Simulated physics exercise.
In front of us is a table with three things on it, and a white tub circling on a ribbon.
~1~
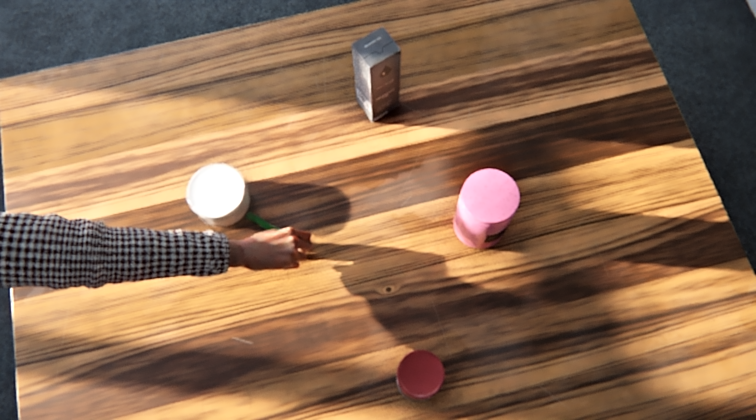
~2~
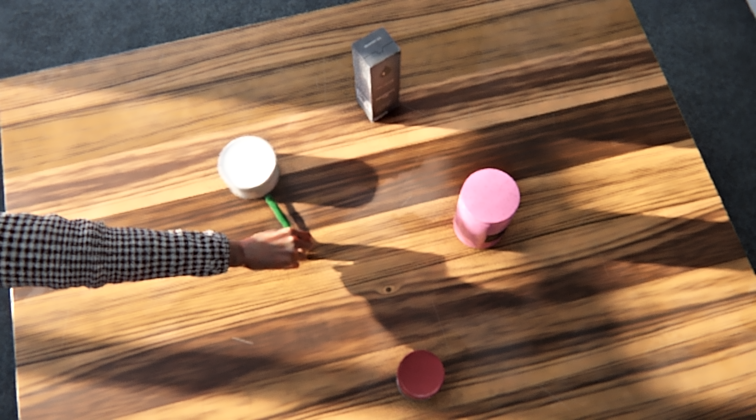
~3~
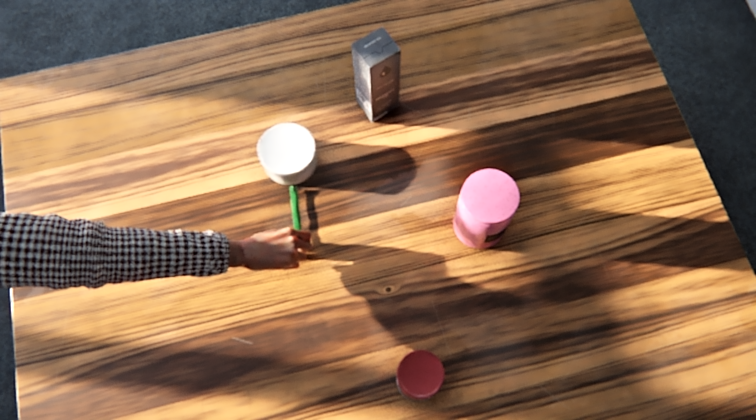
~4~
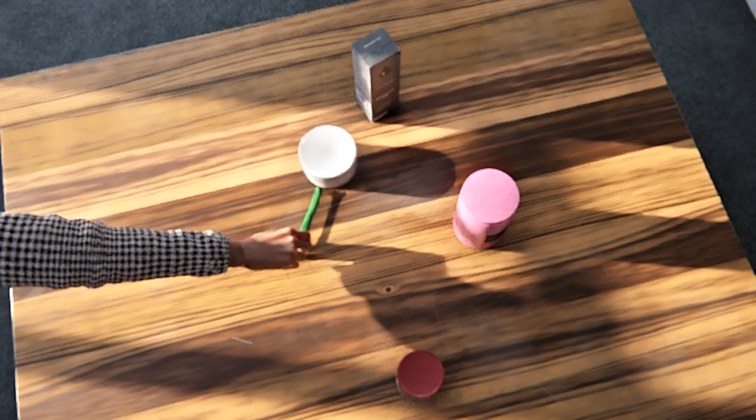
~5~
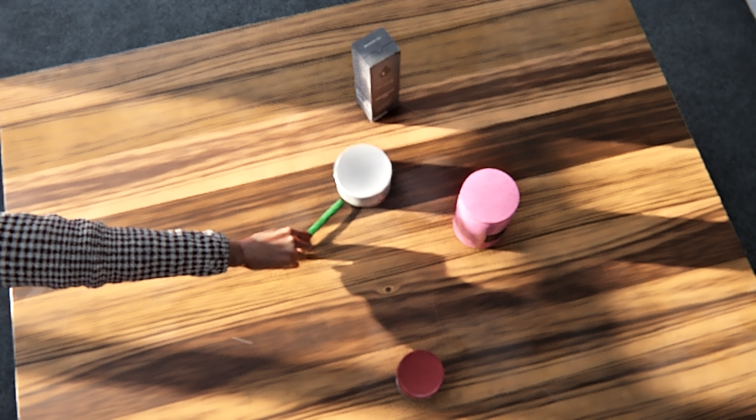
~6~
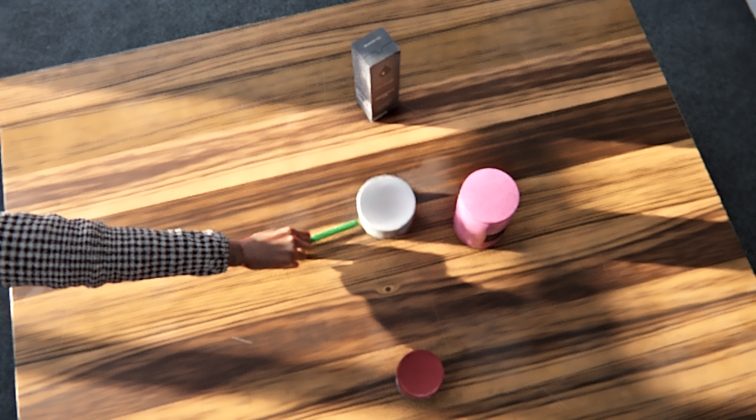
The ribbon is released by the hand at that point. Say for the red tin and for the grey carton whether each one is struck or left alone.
Red tin: Struck; grey carton: Left alone.
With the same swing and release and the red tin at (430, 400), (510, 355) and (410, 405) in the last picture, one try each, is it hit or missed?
Result per position - 1: Collision; 2: No collision; 3: Collision.
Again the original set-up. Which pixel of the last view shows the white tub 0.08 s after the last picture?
At that time it is around pixel (405, 285).
Then, 0.08 s later than the last view, tub near (405, 285).
Then, 0.20 s later than the last view, tub near (417, 329); red tin pushed aside.
Finally, tub near (417, 329); red tin pushed aside. The red tin is struck and the grey carton remains clear.
